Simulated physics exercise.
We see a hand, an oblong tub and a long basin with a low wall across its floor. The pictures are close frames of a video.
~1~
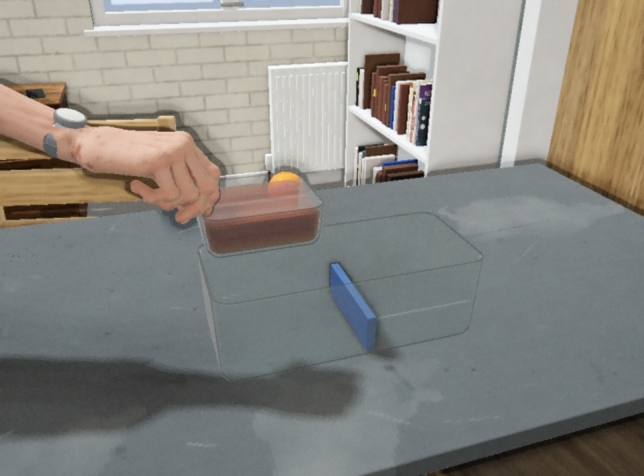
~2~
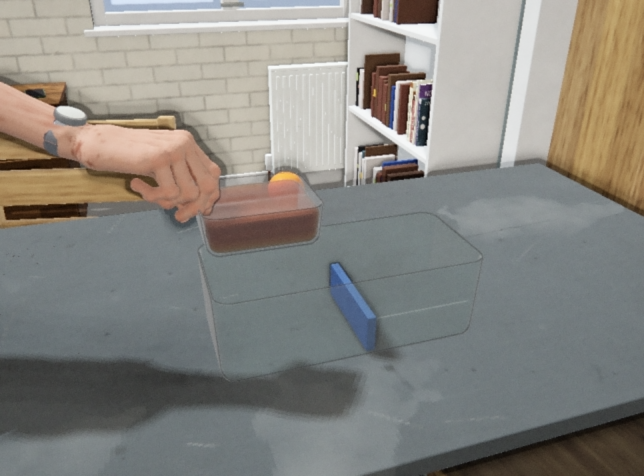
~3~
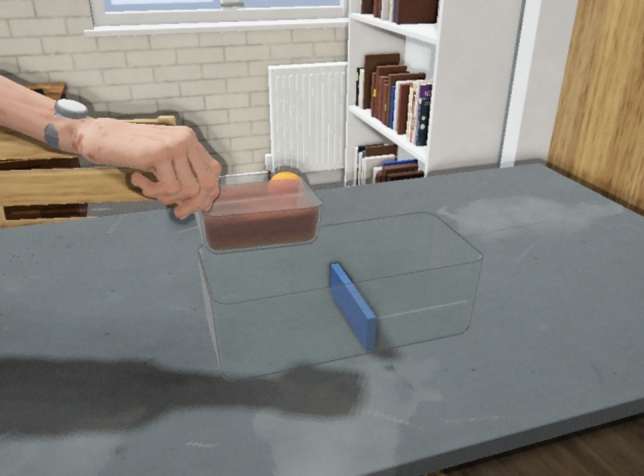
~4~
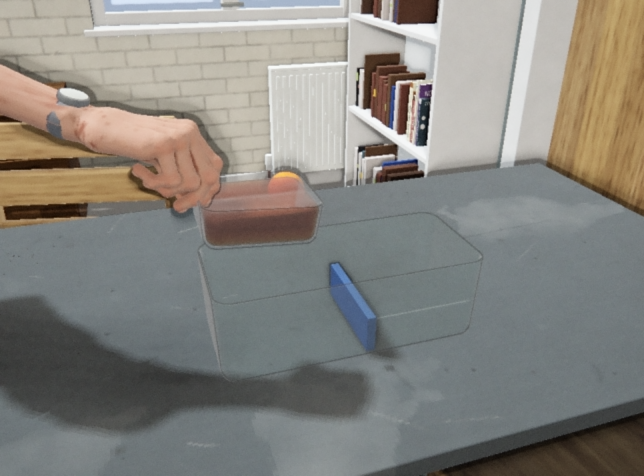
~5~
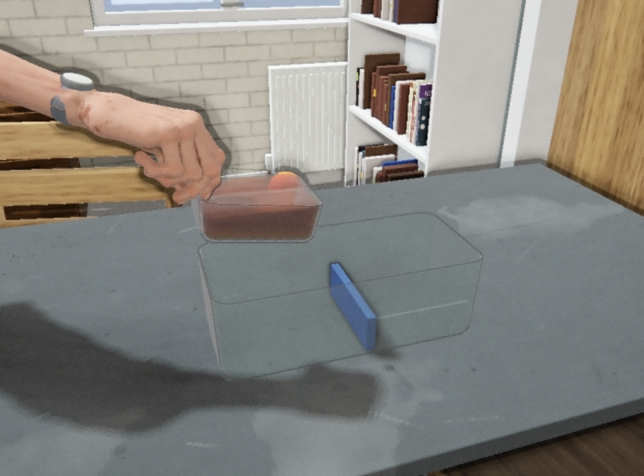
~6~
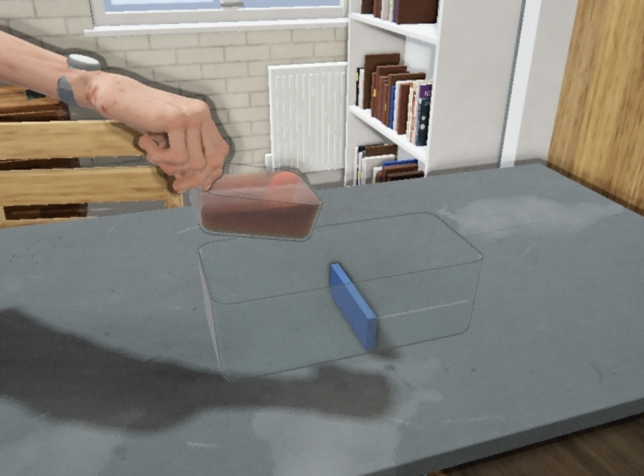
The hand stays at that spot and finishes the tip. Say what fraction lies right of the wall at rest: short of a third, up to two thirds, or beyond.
The share right of the wall is above two thirds.
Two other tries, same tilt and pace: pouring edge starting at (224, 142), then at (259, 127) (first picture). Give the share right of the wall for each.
First some 5, then 30 per cent.
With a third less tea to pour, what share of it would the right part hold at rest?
Near 75 %.
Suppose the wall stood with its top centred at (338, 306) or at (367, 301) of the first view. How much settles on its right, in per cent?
Roughly 90 per cent, and 60 per cent.
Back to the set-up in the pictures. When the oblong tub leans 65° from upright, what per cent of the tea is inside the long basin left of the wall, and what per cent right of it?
Left about 5, right about 35.
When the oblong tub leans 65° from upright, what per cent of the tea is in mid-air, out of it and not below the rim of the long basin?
Roughly 35 in a hundred.
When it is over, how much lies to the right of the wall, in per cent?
Near 80 %.
A moment on, the oblong tub is tipped part way and 23 per cent is still to pour, 6 is left of the wall and 37 right of it.
Next, the oblong tub is tipped on its side and 3 per cent is still to pour, 14 is left of the wall and 79 right of it.
Then the oblong tub is tipped right over and 0 per cent is still to pour, 20 is left of the wall and 80 right of it.
Later the oblong tub is tipped right over and 0 per cent is still to pour, 20 is left of the wall and 80 right of it.
At rest 20 per cent lies left of the wall, 80 right of it and 1 outside.
